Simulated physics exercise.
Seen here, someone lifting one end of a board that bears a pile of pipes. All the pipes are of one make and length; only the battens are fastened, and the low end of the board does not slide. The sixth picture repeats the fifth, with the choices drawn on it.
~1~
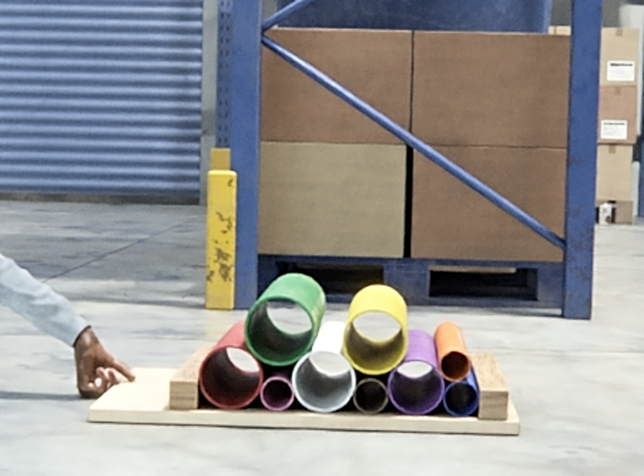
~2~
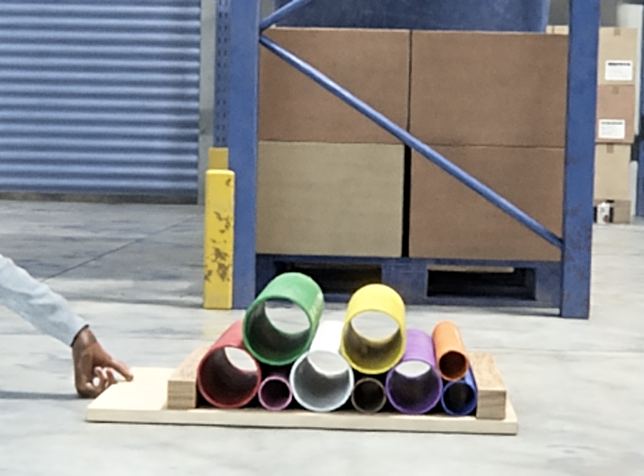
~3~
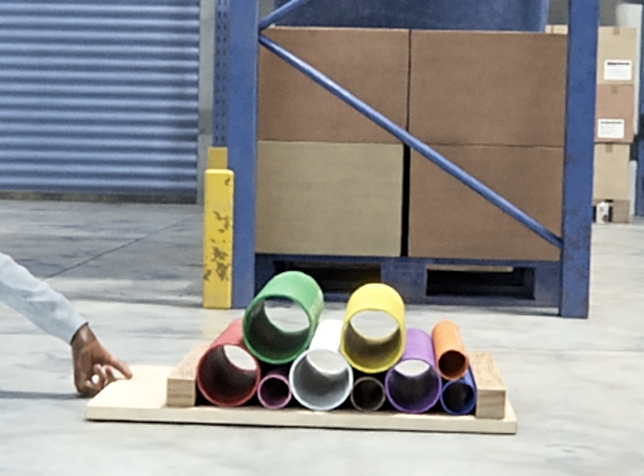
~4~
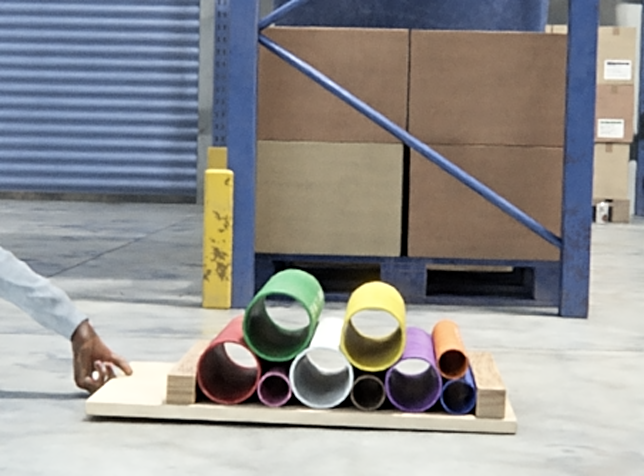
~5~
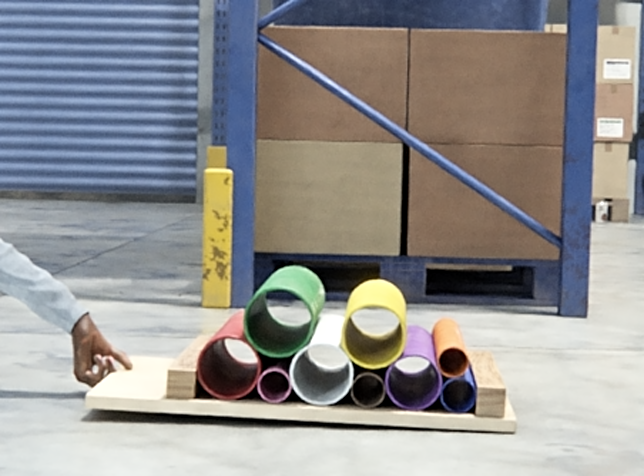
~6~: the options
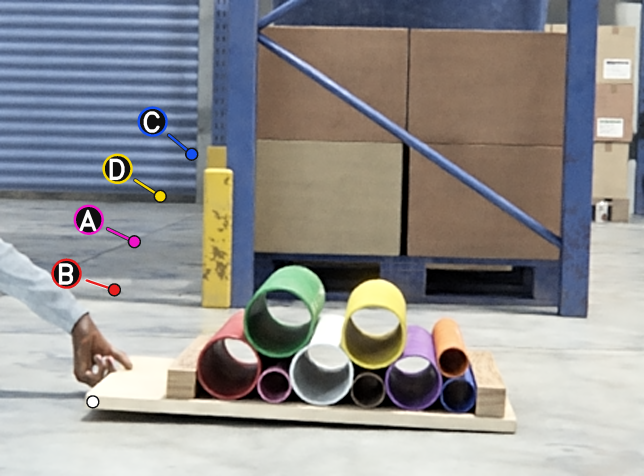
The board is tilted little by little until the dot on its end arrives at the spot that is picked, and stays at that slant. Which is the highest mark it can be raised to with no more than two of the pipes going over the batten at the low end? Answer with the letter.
Up to C.
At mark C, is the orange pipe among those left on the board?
The orange pipe: No.
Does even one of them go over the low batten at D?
Yes, at D.
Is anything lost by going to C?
At C: Yes.
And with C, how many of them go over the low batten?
It comes to one.
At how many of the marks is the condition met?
Four of them.
On the copy, A at (135, 242); B at (115, 290); C at (192, 154); D at (160, 196); the white dot at (93, 402).
On C. First, board at 20°.
Then, board at 38°.
Finally, board at 38°, one over the low batten (orange).
By contrast, A one over the low batten (orange); B one over the low batten (orange); D one over the low batten (orange).
